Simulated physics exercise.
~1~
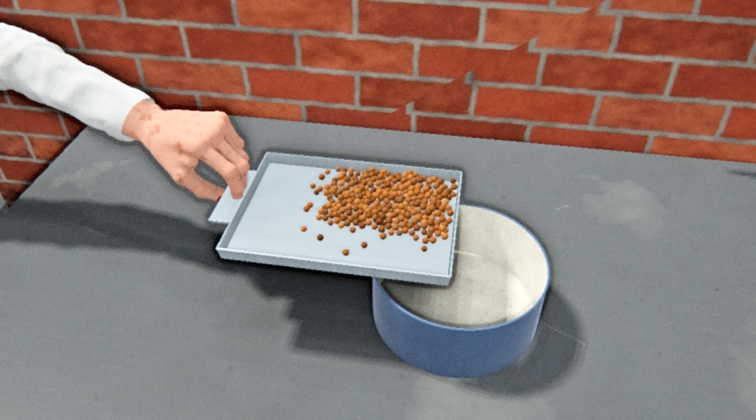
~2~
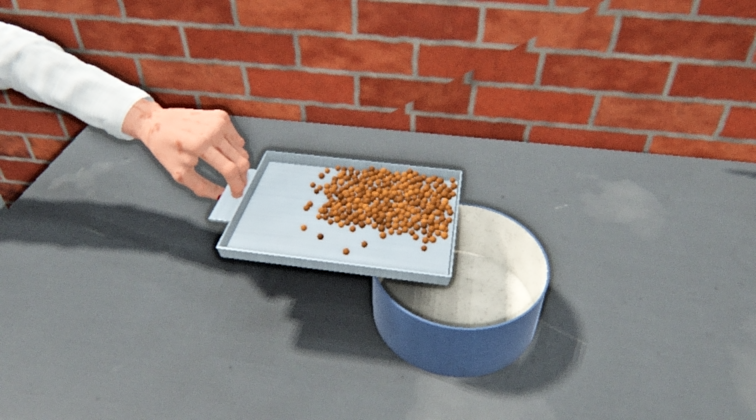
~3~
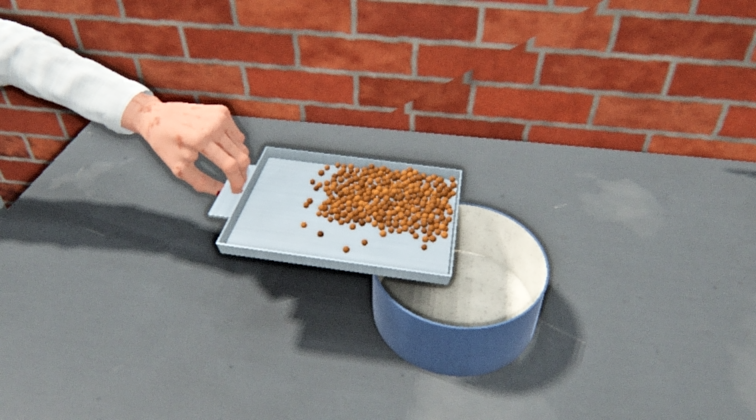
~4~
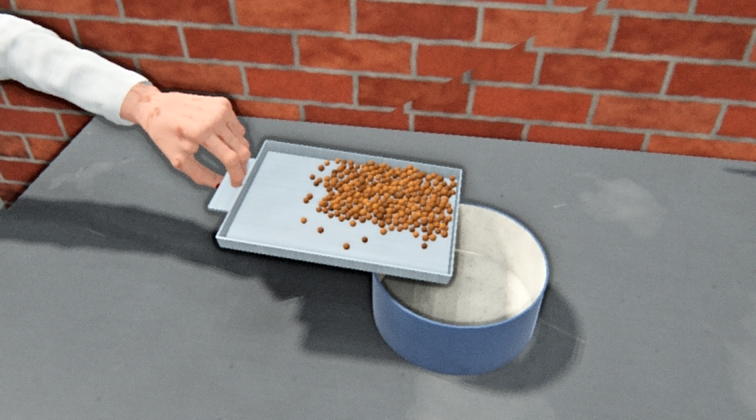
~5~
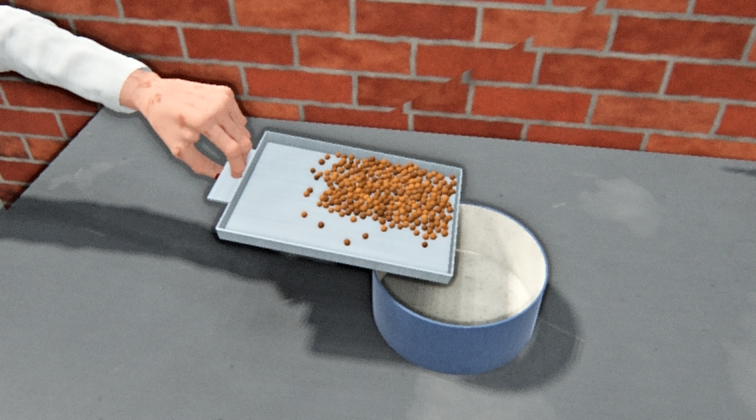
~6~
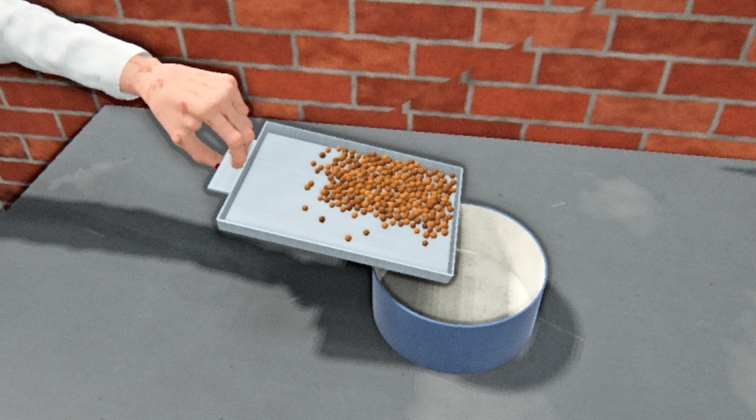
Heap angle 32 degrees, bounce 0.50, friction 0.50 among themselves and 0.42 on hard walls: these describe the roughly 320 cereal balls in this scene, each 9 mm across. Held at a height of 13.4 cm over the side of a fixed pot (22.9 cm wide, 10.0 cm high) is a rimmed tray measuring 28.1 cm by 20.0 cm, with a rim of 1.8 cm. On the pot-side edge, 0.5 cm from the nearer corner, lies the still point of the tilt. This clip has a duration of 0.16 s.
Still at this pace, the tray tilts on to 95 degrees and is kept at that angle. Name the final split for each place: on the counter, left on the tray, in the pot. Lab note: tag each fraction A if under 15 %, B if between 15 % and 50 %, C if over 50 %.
Counter = A, tray = A, pot = C.
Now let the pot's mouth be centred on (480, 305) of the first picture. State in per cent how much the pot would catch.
About 65 per cent.
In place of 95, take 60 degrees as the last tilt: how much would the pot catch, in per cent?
I'd put it at close to 15 per cent.
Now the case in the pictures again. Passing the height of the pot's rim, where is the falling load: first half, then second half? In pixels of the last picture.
Around (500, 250), then (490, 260).
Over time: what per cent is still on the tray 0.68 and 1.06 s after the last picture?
The figures go 85 and then 20.
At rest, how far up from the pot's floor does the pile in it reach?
Around 2.5 cm above the floor.
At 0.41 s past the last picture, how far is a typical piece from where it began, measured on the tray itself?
By then it sits near 3 cm from where it began.
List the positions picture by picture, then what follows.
In the first frame, tray tilt 0 degrees, front corners at (219, 247) and (448, 275); middle of the pieces at (387, 202); pot at (460, 260).
In the second frame, tray tilt 0 degrees, front corners at (220, 246) and (448, 275); middle of the pieces at (387, 201).
In the third frame, tray tilt 2 degrees, front corners at (219, 242) and (449, 274); middle of the pieces at (387, 199).
In the fourth frame, tray tilt 4 degrees, front corners at (219, 236) and (449, 274), lowest corner right front; middle of the pieces at (387, 197).
In the fifth frame, tray tilt 7 degrees, front corners at (219, 228) and (450, 274), lowest corner right front; middle of the pieces at (387, 193).
In the sixth frame, tray tilt 10 degrees, front corners at (220, 219) and (451, 273), lowest corner right front; middle of the pieces at (388, 190); pot at (459, 257).
Then, 0.41 s after the last picture, tilt 51 degrees; the tray holds 100 %, the pot 0 %.
Then, 0.68 s after the last picture, tilt 78 degrees; the tray holds 85 %, the pot 10 %.
Then, 1.06 s after the last picture, tilt 95 degrees; the tray holds 20 %, the pot 70 %.
In the end, counter 5 %, tray 0 %, pot 95 %.
